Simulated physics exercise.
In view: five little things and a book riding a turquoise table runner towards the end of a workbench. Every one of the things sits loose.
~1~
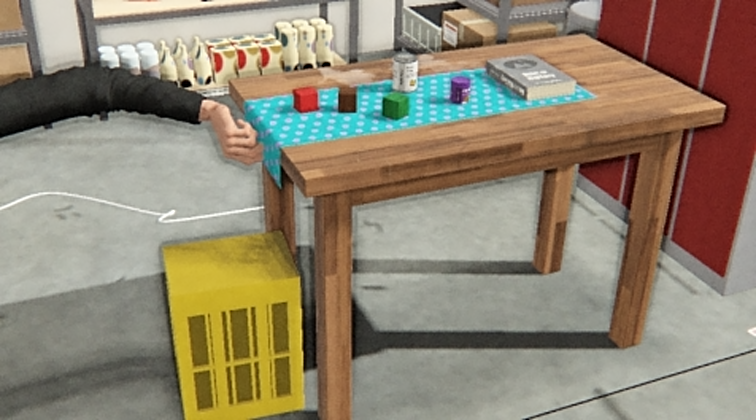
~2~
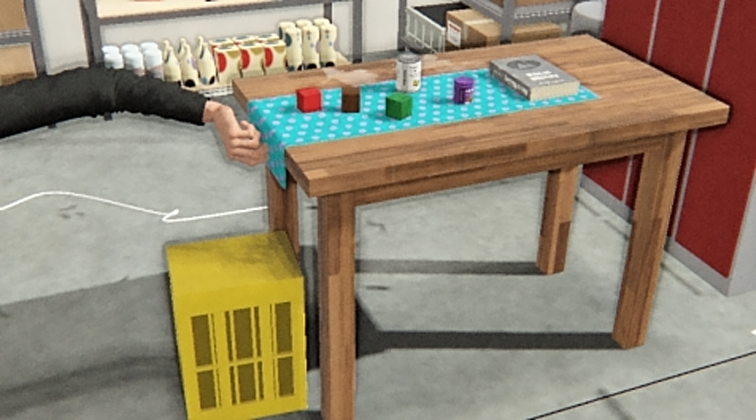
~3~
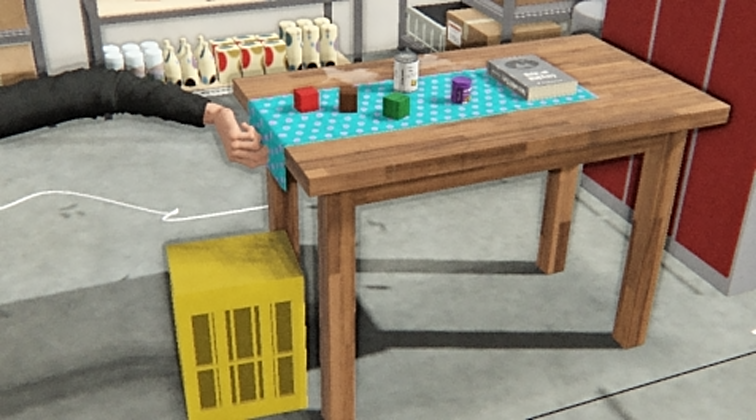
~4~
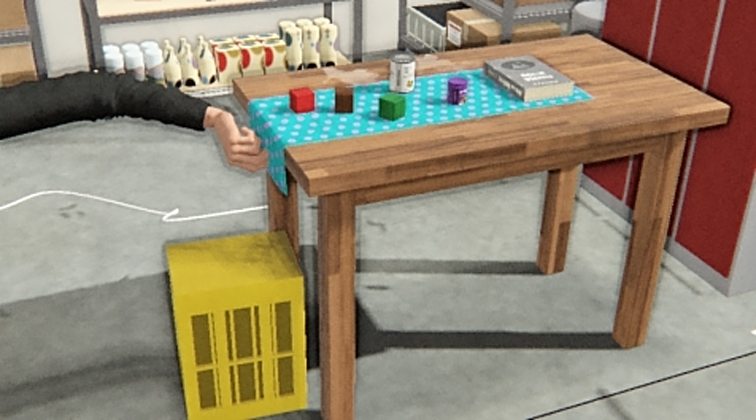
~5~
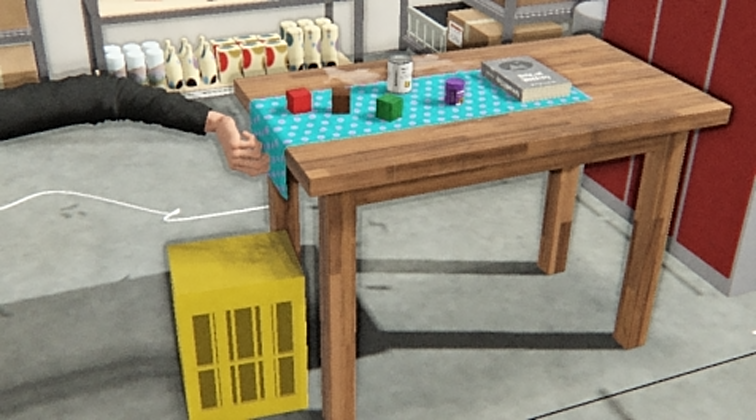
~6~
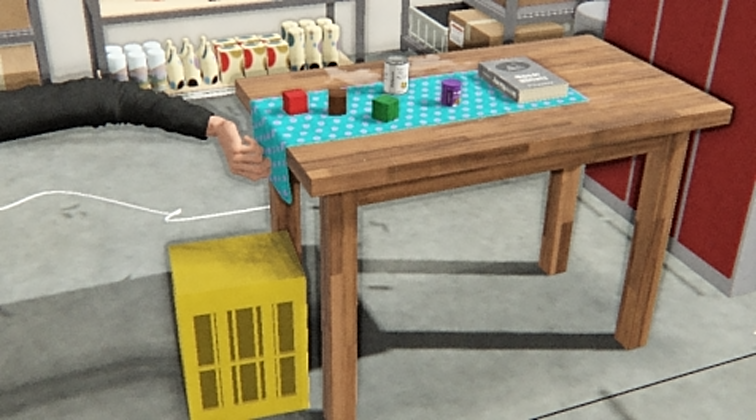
A hand slowly pulling a turquoise dotted runner leftward over a wooden workbench edge, carrying coloured cubes, a can and a book.
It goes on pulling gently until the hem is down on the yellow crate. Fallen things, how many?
Yeah well, the pull sends off two pieces and stops there.
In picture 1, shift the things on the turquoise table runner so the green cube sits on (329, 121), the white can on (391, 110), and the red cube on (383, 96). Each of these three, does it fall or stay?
The green cube? It tips off. The white can stays where it is, and the red cube stays where it is.
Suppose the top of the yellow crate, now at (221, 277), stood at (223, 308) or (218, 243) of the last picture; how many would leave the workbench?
For the first height 3, for the second 1.
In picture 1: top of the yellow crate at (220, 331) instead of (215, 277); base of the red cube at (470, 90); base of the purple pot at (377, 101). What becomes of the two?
Observed: Red cube remains seated; purple pot departs.
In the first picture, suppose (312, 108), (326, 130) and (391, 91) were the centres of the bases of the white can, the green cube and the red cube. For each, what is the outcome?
The white can ends up off, the green cube ends up off, the red cube stays put.
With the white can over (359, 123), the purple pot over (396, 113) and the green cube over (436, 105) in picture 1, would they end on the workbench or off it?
Here's how it goes: The white can ends up down, the purple pot makes it through, and the green cube makes it through.
A little later, hem near (270, 197); all still up.
Next, hem near (270, 234); red cube gone.
Later still, hem on the crate; red cube and brown cube gone.
When it is over, hem on the crate; red cube and brown cube gone. The answer is two.
